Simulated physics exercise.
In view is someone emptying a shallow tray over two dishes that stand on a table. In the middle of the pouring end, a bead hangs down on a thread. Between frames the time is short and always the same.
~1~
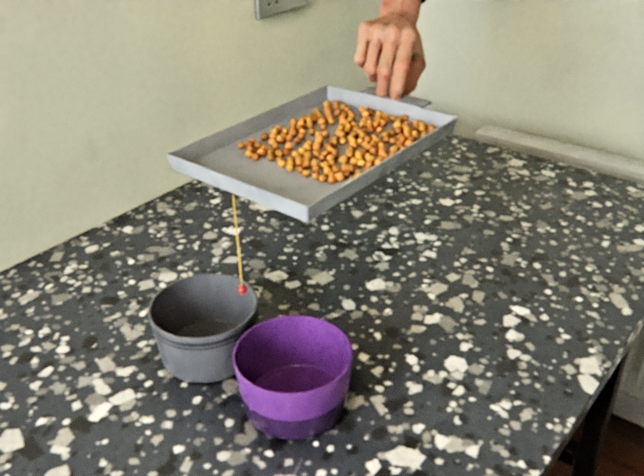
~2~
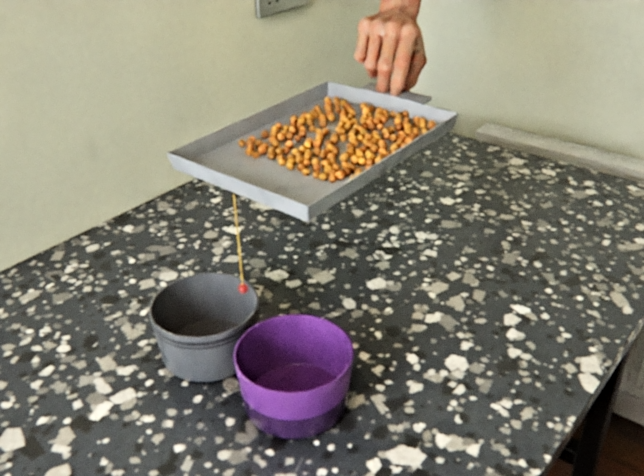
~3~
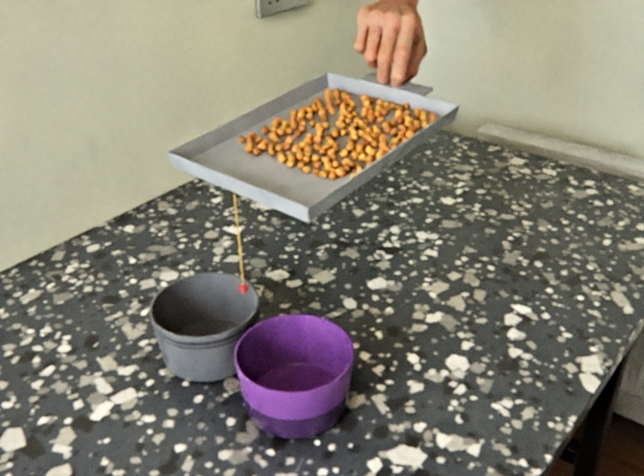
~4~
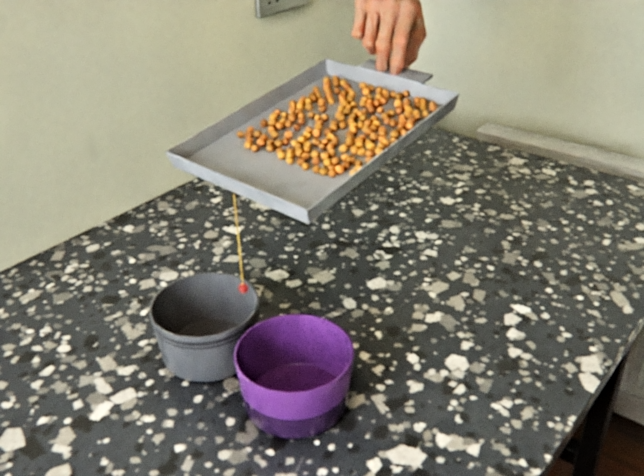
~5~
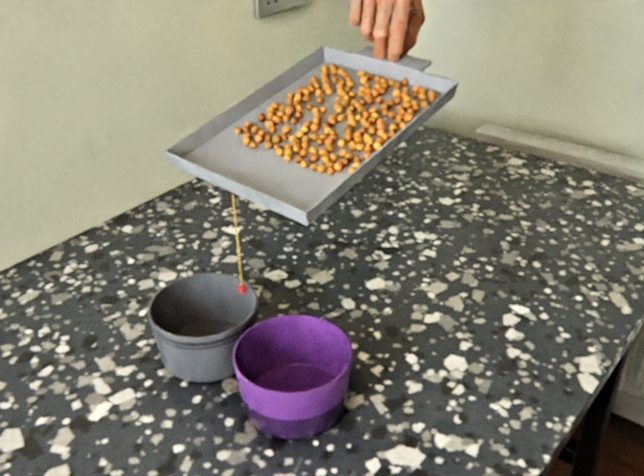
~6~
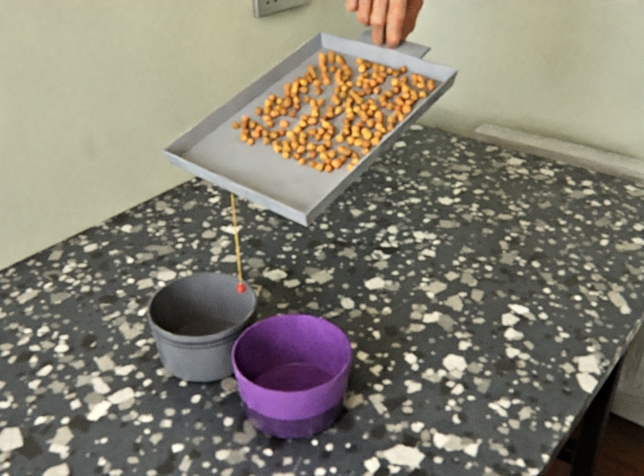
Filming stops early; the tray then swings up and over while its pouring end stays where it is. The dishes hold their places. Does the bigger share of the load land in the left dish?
No, the right-side dish.
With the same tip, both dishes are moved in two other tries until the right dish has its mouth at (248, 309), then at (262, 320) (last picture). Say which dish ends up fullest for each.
Place 1 - the dish at right; place 2 - the dish at right.
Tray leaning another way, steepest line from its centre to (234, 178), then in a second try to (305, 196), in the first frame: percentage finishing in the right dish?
Shares, approx.: 0 %, then 100 %.
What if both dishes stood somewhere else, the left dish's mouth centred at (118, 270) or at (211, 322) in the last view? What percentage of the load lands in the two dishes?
You'd get about 20 per cent first and about 80 per cent second.
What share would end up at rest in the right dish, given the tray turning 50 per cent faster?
I'd put it at some 70 per cent.
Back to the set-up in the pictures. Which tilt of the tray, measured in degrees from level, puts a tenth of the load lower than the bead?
It is at around 100 degrees by then.
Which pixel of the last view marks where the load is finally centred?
At about (282, 394), give or take.
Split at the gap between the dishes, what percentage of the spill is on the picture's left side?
90 %, near enough.
Just after the last frame, tray tipped steeply; almost all on the tray; about a tenth in the air.
A moment on, tray tipped right over; the larger part on the tray; about a tenth in the right dish; just a few in the left dish; just a few outside both; just a few in the air.
Further on, tray tipped past a quarter turn; the larger part in the right dish; roughly a quarter in the left dish; about a tenth outside both.
When it is over, tray tipped past a quarter turn; the larger part in the right dish; roughly a quarter in the left dish; about a tenth outside both.
